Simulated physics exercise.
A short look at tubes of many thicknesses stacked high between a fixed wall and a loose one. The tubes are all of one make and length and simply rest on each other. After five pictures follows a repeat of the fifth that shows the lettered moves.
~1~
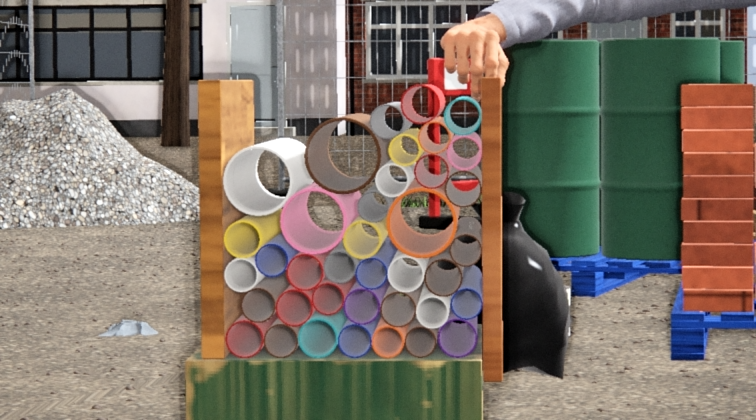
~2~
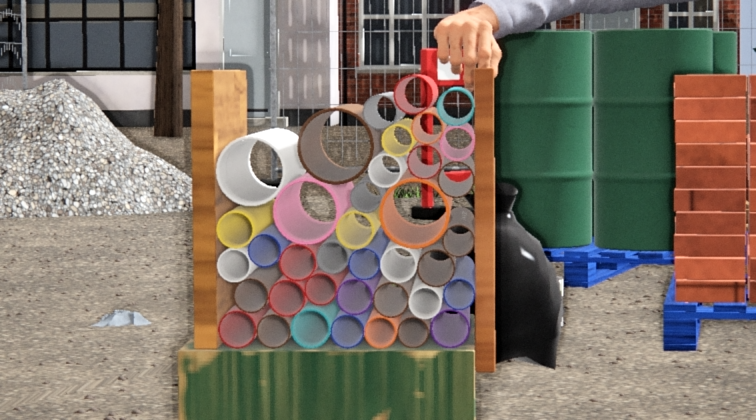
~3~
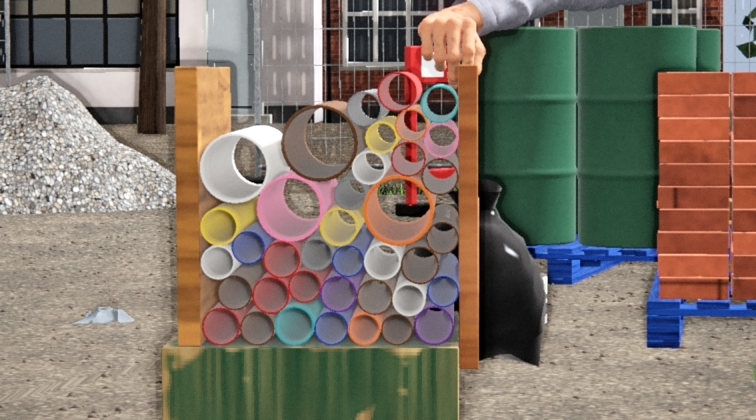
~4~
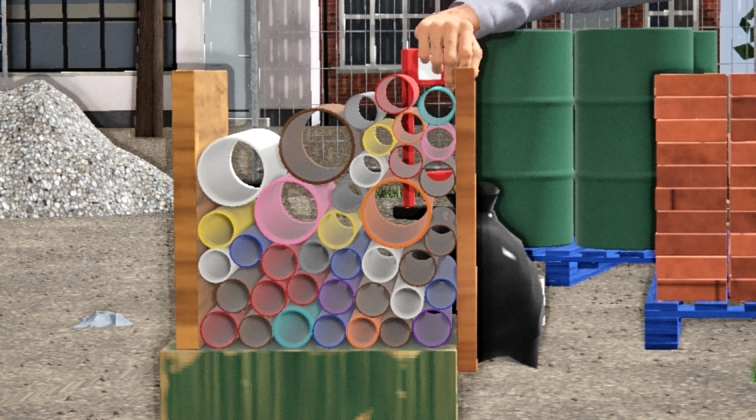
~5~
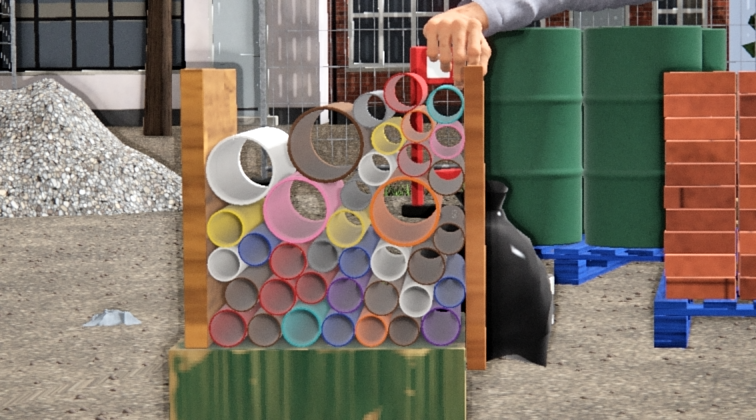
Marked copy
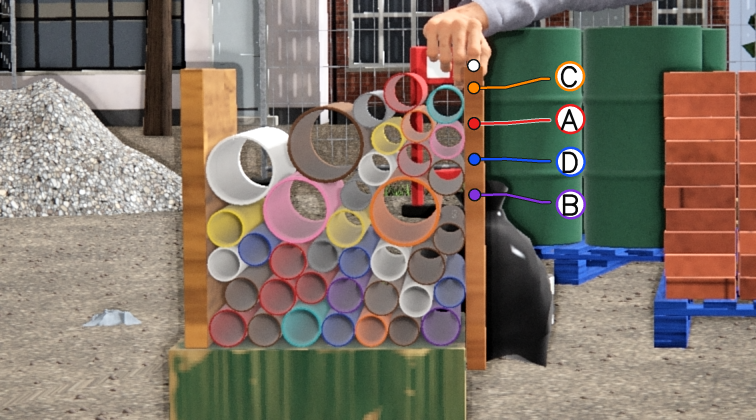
The view sways slightly as a hand stays on the right post beside still, stacked tubes.
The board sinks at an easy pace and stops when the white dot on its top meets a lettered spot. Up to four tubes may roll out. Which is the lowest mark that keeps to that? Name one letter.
B is the limit.
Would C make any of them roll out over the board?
No, at C.
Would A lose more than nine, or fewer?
It loses fewer than nine.
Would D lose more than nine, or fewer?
Fewer than nine.
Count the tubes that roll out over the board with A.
With A, none.
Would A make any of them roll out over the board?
At A: No.
On the marked copy, A at (474, 123); B at (475, 195); C at (474, 88); D at (475, 159); the white dot at (474, 65).
Taking B. A third of the way, top of the board (464, 127).
Two thirds of the way, top of the board (465, 194).
When it is over, top of the board (465, 195), four out over the board.
As for the rest, A none out over the board; C none out over the board; D one out over the board.
